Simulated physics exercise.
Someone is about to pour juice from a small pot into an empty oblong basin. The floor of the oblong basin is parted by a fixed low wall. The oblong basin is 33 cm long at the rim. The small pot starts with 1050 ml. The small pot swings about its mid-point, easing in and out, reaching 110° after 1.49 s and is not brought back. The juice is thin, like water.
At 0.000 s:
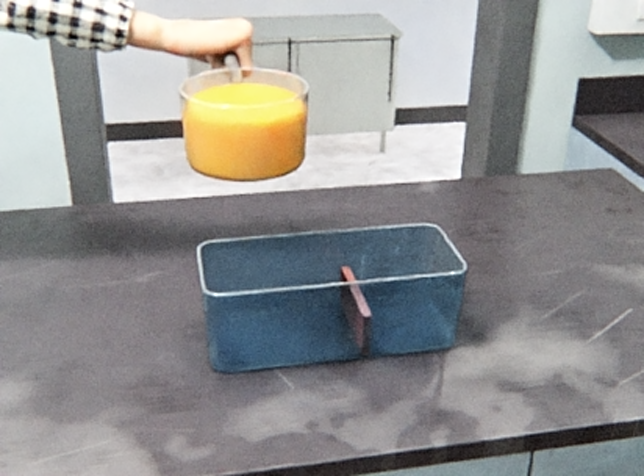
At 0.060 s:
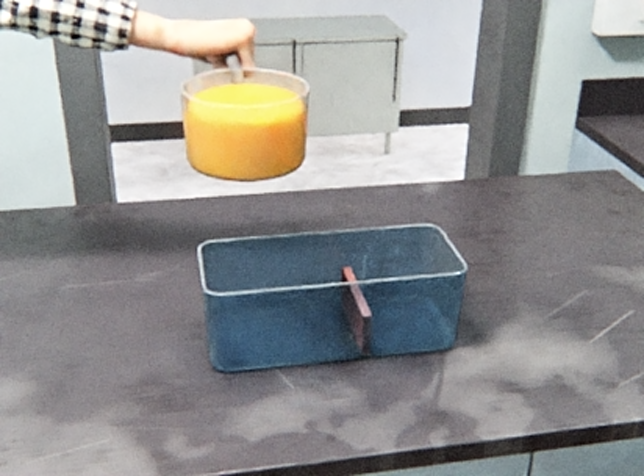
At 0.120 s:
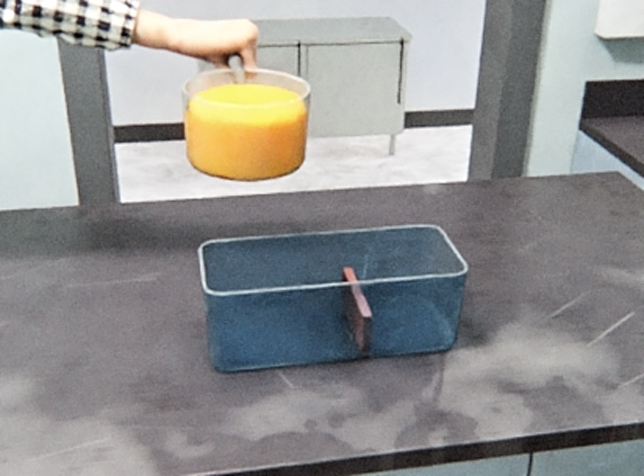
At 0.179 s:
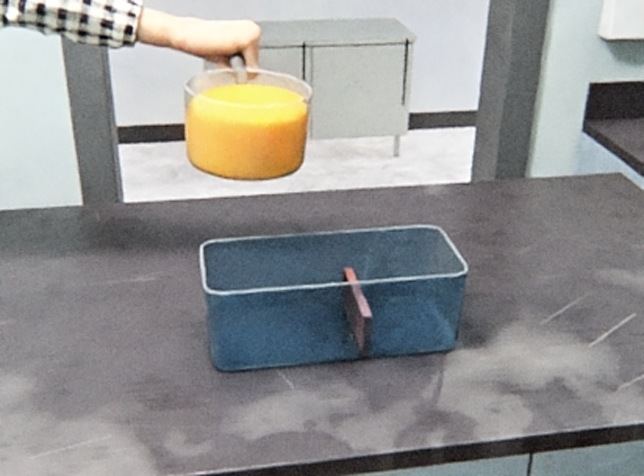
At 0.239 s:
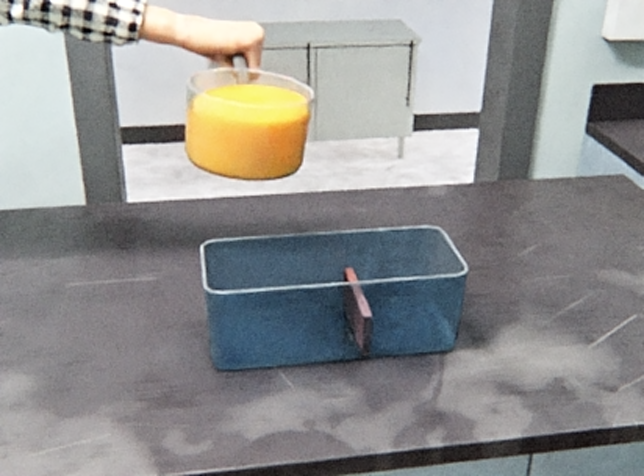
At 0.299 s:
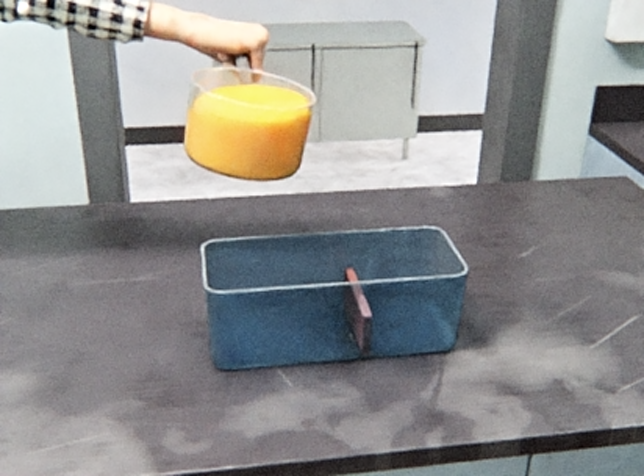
A hand holds a small pot of orange juice above an empty basin, tilting it slightly right.
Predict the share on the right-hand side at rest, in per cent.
The far part has some 66 per cent.
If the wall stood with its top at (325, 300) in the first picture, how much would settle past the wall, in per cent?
Then about 90 per cent.
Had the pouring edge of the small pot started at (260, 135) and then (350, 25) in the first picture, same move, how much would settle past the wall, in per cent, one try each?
First 0, then 85 per cent.
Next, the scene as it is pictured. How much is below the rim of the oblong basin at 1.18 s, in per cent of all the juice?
Some 72 per cent.
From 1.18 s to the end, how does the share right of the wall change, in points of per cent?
It goes up by about 3.
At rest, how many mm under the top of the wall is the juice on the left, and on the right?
Some 46 mm on the left and 16 mm on the right.
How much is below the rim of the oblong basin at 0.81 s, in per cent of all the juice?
Some 7 per cent.
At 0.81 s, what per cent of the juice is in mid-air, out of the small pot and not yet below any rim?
Some 26 per cent.
By 0.81 s the tilt is 62° and 67 per cent is still to pour, 2 is left of the wall and 6 right of it.
By 1.18 s the tilt is 99° and 14 per cent is still to pour, 9 is left of the wall and 63 right of it.
By 1.57 s the tilt is 110° and 0 per cent is still to pour, 32 is left of the wall and 66 right of it.
By 1.99 s the tilt is 110° and 0 per cent is still to pour, 33 is left of the wall and 66 right of it.
At rest 33 per cent lies left of the wall, 66 right of it and 1 outside.
